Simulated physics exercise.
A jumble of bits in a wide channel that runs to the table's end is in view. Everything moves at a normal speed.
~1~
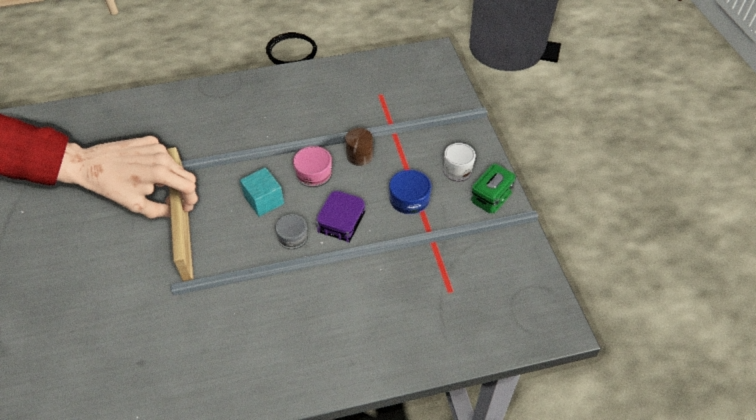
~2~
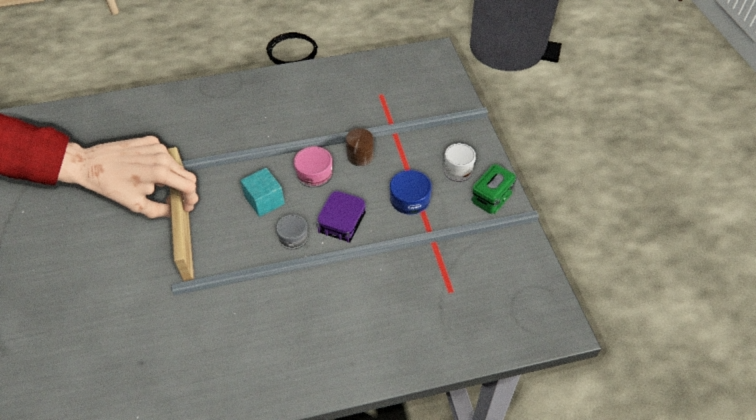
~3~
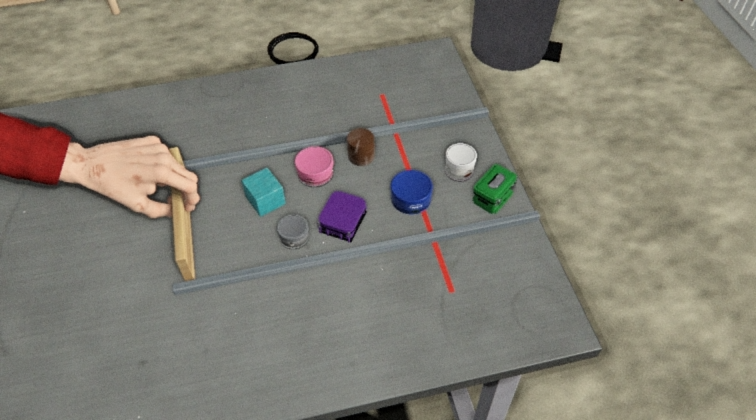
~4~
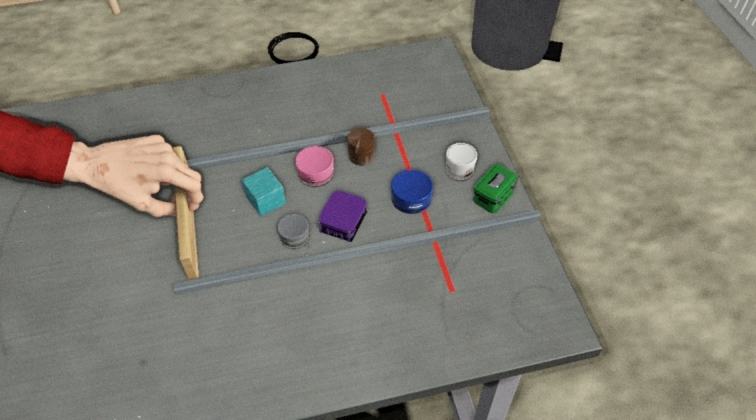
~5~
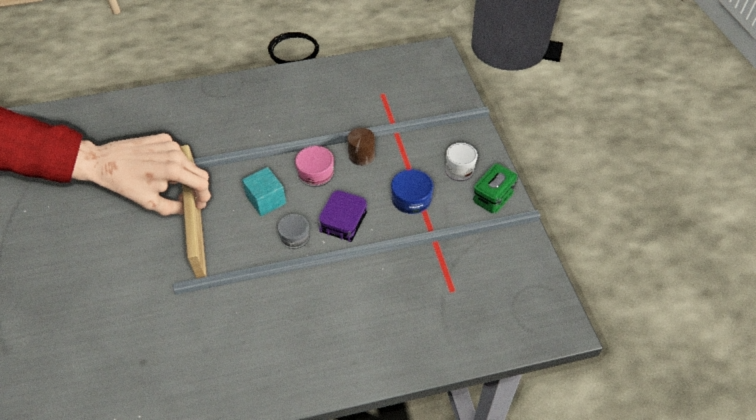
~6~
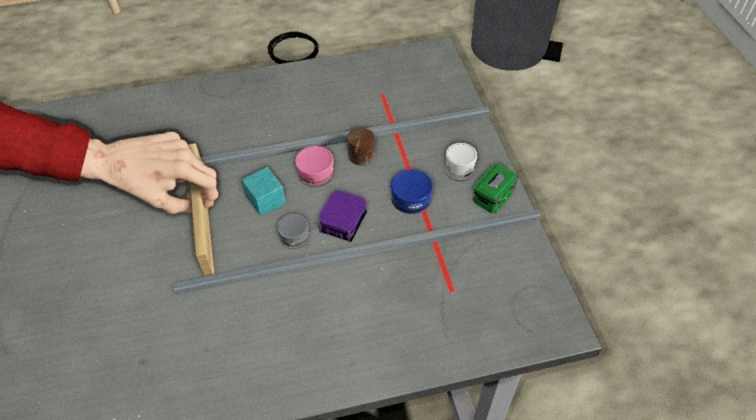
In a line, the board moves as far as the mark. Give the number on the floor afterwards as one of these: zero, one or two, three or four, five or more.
On the floor afterwards: Zero.
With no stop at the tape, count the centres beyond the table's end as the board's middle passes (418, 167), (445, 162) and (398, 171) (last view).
In order: 0, 1, 0.
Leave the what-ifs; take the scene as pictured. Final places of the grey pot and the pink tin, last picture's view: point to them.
Taking them in turn, first comes (442, 216), then (420, 142).
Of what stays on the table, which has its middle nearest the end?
Answer: The white pot.
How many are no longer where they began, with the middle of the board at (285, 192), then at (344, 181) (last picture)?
Tally: First 4; then 6.
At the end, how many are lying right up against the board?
It touches 3.
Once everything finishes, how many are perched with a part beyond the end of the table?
0 is the number.
A little later, none off yet; green case at rest near (494, 189); white pot at rest near (460, 162); blue tub at rest near (412, 192).
Next, none off yet; green case at rest near (494, 189); white pot at rest near (460, 162); blue tub at rest near (413, 191).
Later still, none off yet; green case at rest near (494, 189); white pot shifted a little near (470, 155); blue tub shifted about its own width near (443, 171).
When it is over, the number that fall off is zero.
